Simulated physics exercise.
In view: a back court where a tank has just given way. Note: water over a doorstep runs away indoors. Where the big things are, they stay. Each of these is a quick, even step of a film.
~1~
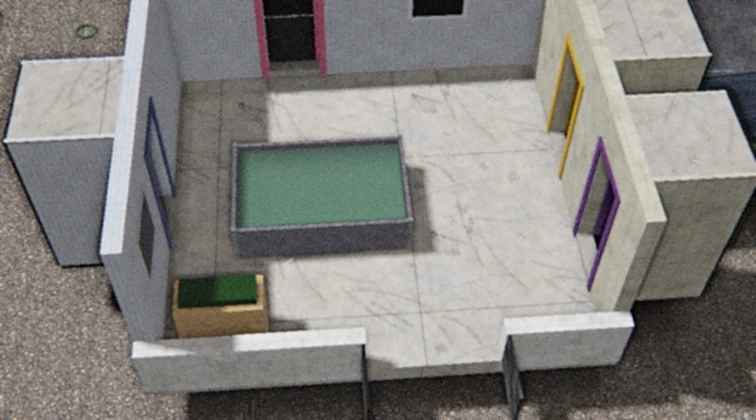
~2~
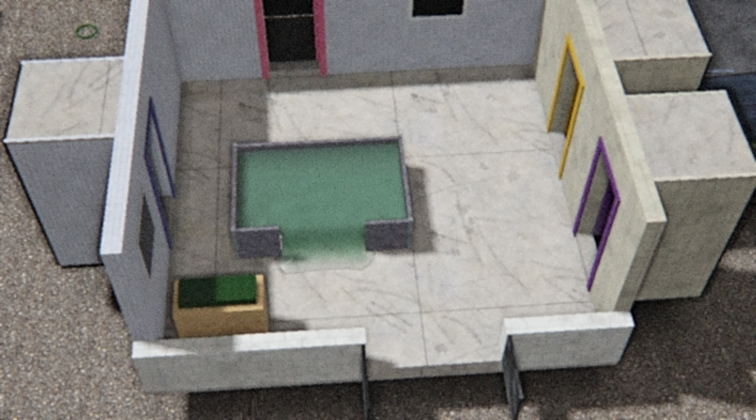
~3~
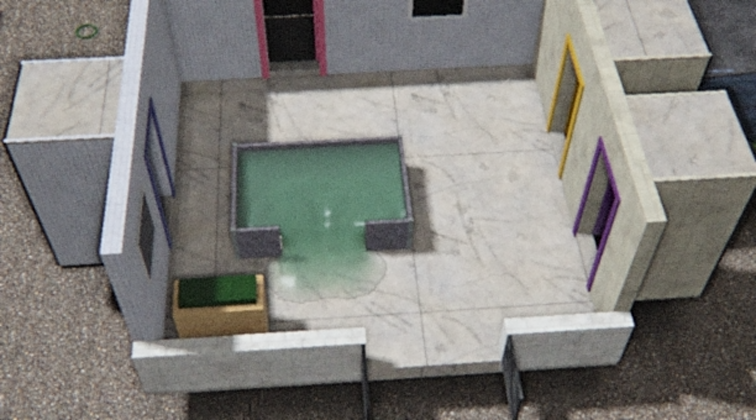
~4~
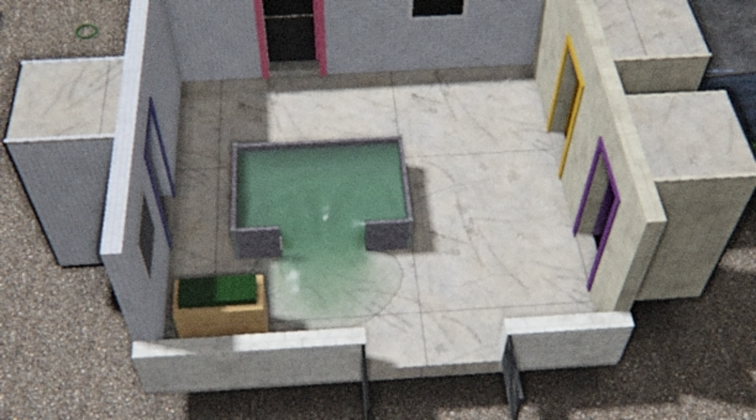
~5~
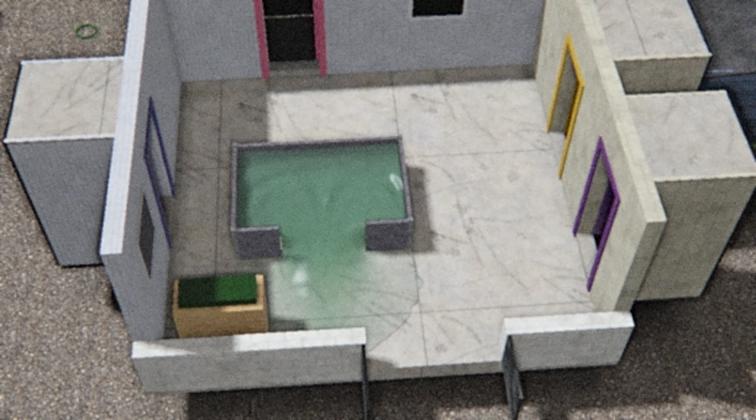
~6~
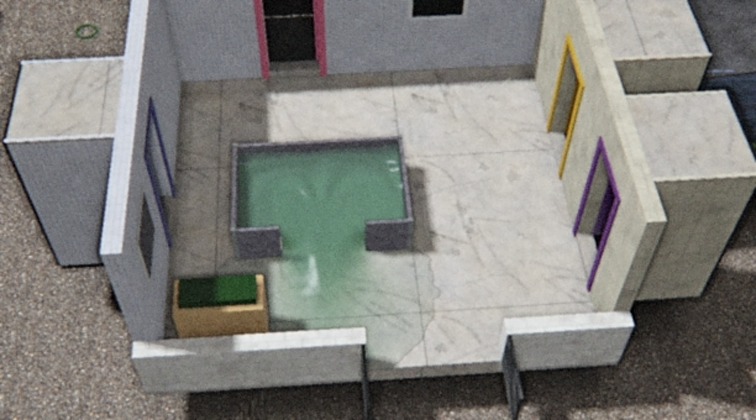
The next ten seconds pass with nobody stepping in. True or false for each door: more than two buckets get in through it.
The yellow door: False; the blue door: False; the purple door: False; the pink door: False.
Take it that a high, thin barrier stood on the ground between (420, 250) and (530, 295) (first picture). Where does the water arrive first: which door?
That would be the blue one.
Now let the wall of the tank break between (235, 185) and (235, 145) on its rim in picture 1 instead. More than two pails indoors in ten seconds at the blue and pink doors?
Blue overflows; pink does not overflow.
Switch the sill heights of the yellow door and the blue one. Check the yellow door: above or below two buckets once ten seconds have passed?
Yellow door stays within the limit.
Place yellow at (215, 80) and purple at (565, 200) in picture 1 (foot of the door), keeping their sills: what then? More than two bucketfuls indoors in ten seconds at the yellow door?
As it turns out, yellow runs over.
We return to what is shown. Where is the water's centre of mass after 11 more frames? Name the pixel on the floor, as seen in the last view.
Close to (314, 251), I reckon.
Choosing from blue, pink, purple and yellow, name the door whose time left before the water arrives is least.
The answer here is the blue-painted one.
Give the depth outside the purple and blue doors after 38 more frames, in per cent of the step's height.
In order: Roughly 80 and 70 in a hundred.
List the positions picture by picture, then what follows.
Still water in the open tank at (320, 185), in the first frame.
The front is at (368, 256), out from the gap at (323, 242), in the second frame.
The front is at (282, 291), out from the gap at (324, 244), in the third frame.
Water pours out at (324, 244) and has run to (303, 325), in the fourth frame.
Water pours out at (324, 243) and has run to a hidden place, in the fifth frame.
Water pours out at (323, 243) and has run to a hidden place, in the sixth frame.
A moment on, water covers 20 % of the floor; the yellow door not reached, the blue door not reached, the purple door not reached, the pink door not reached.
Next, water covers 20 % of the floor; the yellow door not reached, the blue door not reached, the purple door not reached, the pink door not reached.
Then, water covers 40 % of the floor; the yellow door not reached, the blue door wet at the sill, nothing in, the purple door wet at the sill, nothing in, the pink door not reached.
Later, water covers 65 % of the floor; the yellow door wet at the sill, nothing in, the blue door wet at the sill, nothing in, the purple door wet at the sill, nothing in, the pink door wet at the sill, nothing in.
In the end, water covers 95 % of the floor; the yellow door wet at the sill, nothing in, the blue door wet at the sill, nothing in, the purple door wet at the sill, nothing in, the pink door wet at the sill, nothing in.
